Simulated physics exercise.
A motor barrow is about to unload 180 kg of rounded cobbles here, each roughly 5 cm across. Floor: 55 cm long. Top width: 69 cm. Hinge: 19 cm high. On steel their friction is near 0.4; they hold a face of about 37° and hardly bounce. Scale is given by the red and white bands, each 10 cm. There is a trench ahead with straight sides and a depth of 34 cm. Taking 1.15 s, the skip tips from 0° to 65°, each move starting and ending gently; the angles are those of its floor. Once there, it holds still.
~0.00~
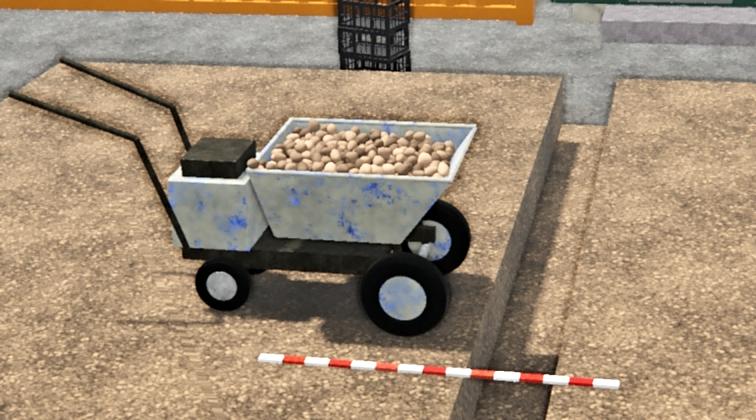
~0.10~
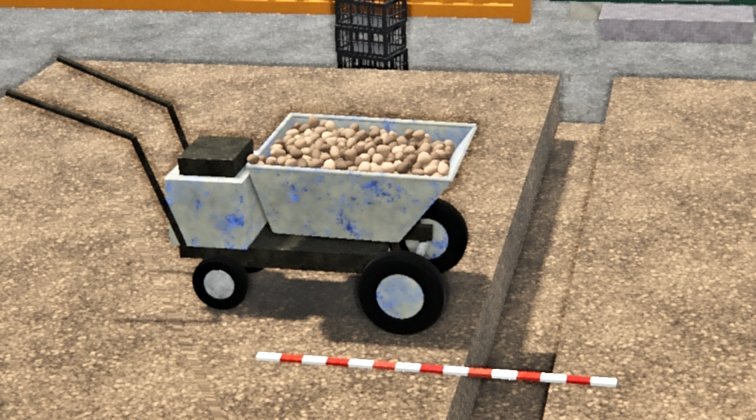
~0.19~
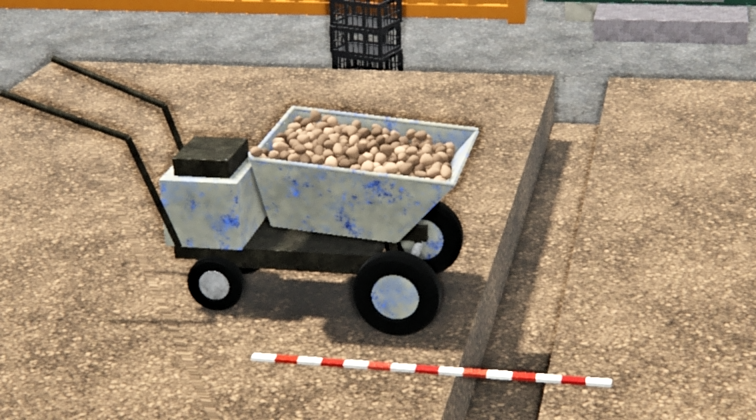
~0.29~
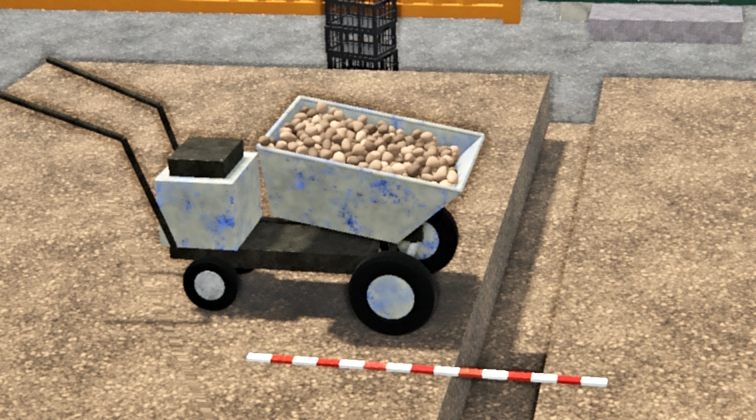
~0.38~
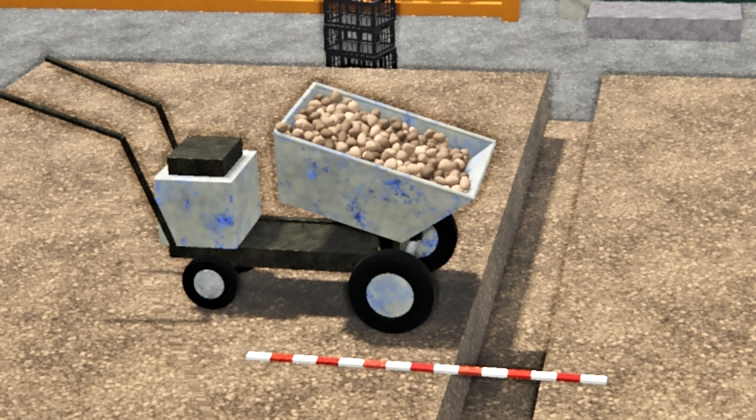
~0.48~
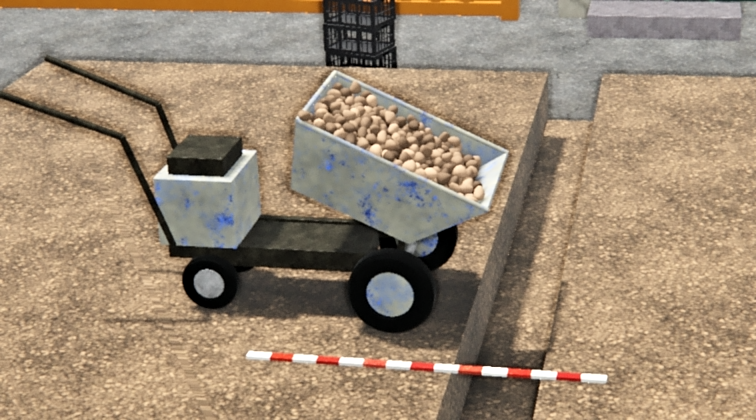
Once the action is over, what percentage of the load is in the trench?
About 40 in every hundred.
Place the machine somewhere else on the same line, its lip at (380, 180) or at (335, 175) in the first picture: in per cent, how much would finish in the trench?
I'd say some 85 per cent and some 65 per cent.
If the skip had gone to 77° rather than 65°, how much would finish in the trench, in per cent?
Then roughly 35 percent.
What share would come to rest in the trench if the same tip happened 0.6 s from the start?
With that timing, about 30 per cent.
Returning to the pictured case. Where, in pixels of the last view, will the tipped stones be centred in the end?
The stones end up centred near (574, 303).
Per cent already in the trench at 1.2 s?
By then, around 5 percent.
After 0.9 s the floor is at 55°; 100 % in the skip; the foremost stones are at (524, 238).
After 1.2 s the floor is at 65°; 71 % in the skip, 3 % in the trench, 25 % past the trench; the foremost stones are at (637, 318).
After 1.6 s the floor is at 65°; 44 % in the skip, 8 % in the trench, 48 % past the trench; the foremost stones are past the picture's edge.
After 3.5 s the floor is at 65°; 10 % in the skip, 40 % in the trench, 50 % past the trench; the foremost stones are past the picture's edge.
